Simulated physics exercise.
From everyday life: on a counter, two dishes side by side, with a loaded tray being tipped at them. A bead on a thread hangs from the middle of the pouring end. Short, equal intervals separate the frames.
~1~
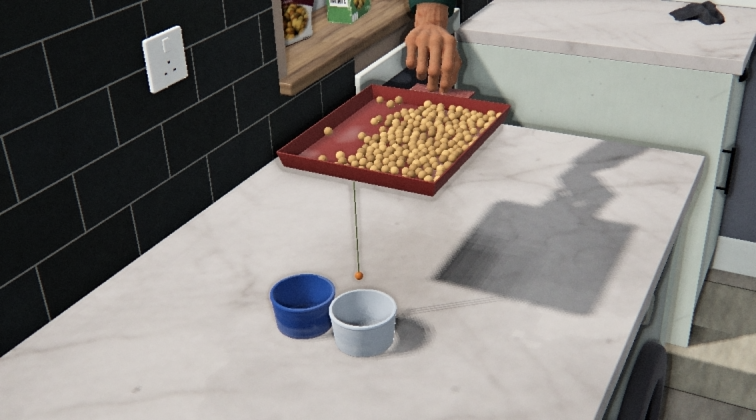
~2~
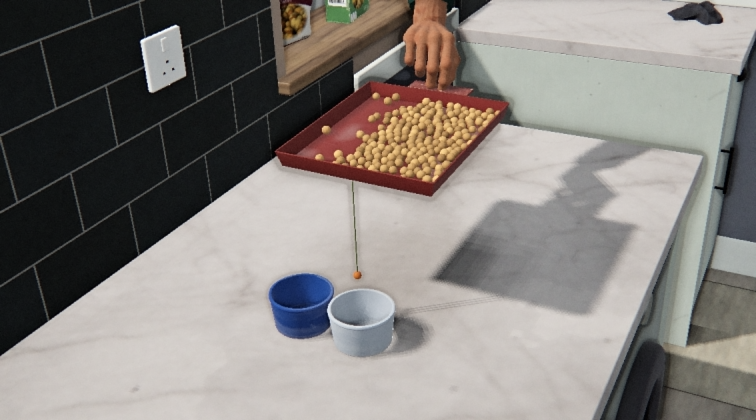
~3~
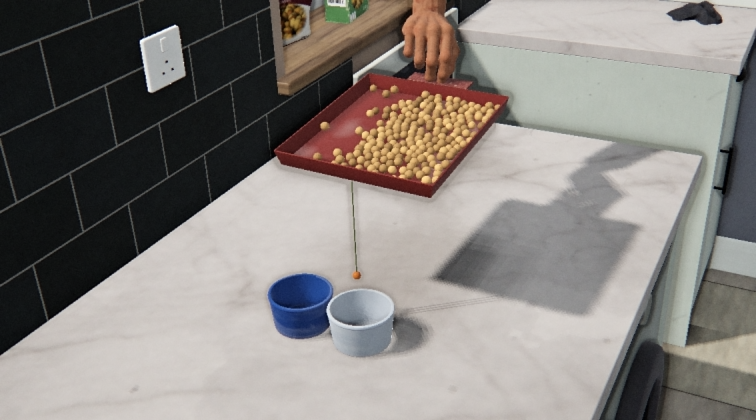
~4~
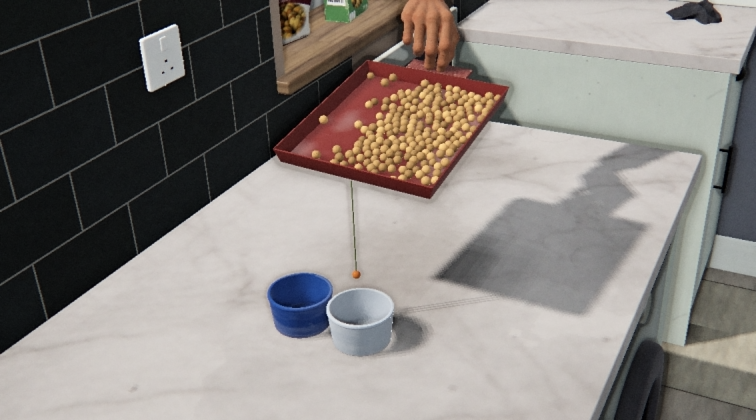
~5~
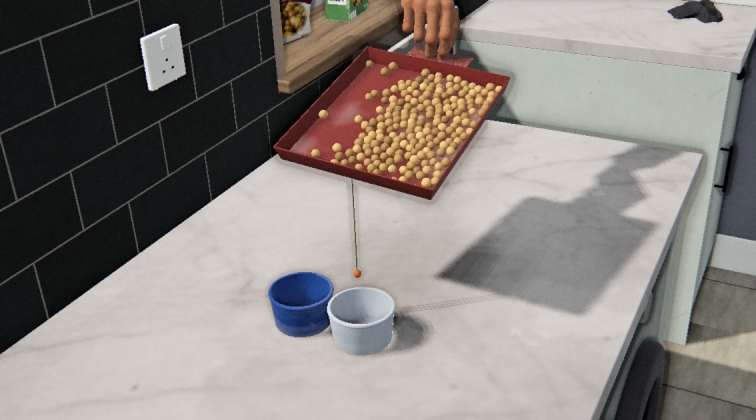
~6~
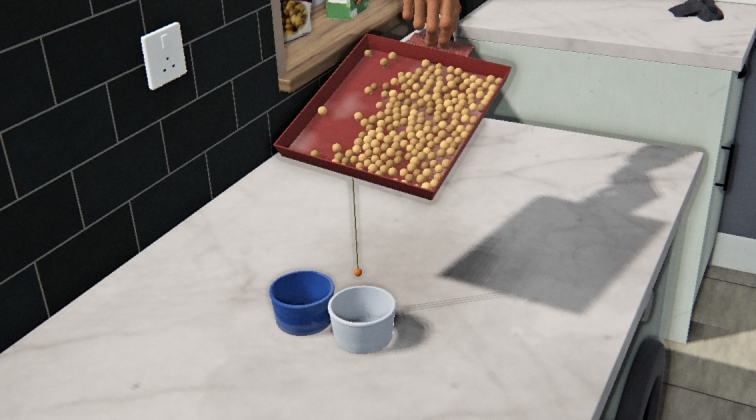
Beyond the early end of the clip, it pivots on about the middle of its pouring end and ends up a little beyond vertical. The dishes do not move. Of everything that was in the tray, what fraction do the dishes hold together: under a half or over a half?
Together they hold under a half.
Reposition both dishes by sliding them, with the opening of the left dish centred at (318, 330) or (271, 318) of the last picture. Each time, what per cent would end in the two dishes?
0 and 0 in a hundred.
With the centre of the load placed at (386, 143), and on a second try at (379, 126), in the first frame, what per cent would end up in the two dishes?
That would be 20 per cent, and then 20 per cent.
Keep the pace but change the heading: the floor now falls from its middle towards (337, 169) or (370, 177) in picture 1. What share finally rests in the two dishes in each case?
Case one near 50 %; case two near 40 %.
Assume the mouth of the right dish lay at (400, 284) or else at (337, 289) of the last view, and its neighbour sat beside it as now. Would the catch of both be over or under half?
Short of half, then Short of half.
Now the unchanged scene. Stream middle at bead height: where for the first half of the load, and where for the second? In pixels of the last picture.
(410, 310), then (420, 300).
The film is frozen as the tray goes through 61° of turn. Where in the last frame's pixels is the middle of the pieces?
Check around (401, 170) in the last picture.
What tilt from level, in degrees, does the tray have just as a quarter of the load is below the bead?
Close to 75 degrees, I reckon.
Soon after the last picture, tray tipped steeply; most on the tray; a stray few outside both; a small part in the air.
A little later, tray tipped right over; a stray few on the tray; about a quarter in the right dish; about two thirds outside both; a small part in the air.
Later still, tray tipped past a quarter turn; about a quarter in the right dish; a stray few in the left dish; most outside both.
By the end, tray tipped past a quarter turn; about a quarter in the right dish; a stray few in the left dish; most outside both.
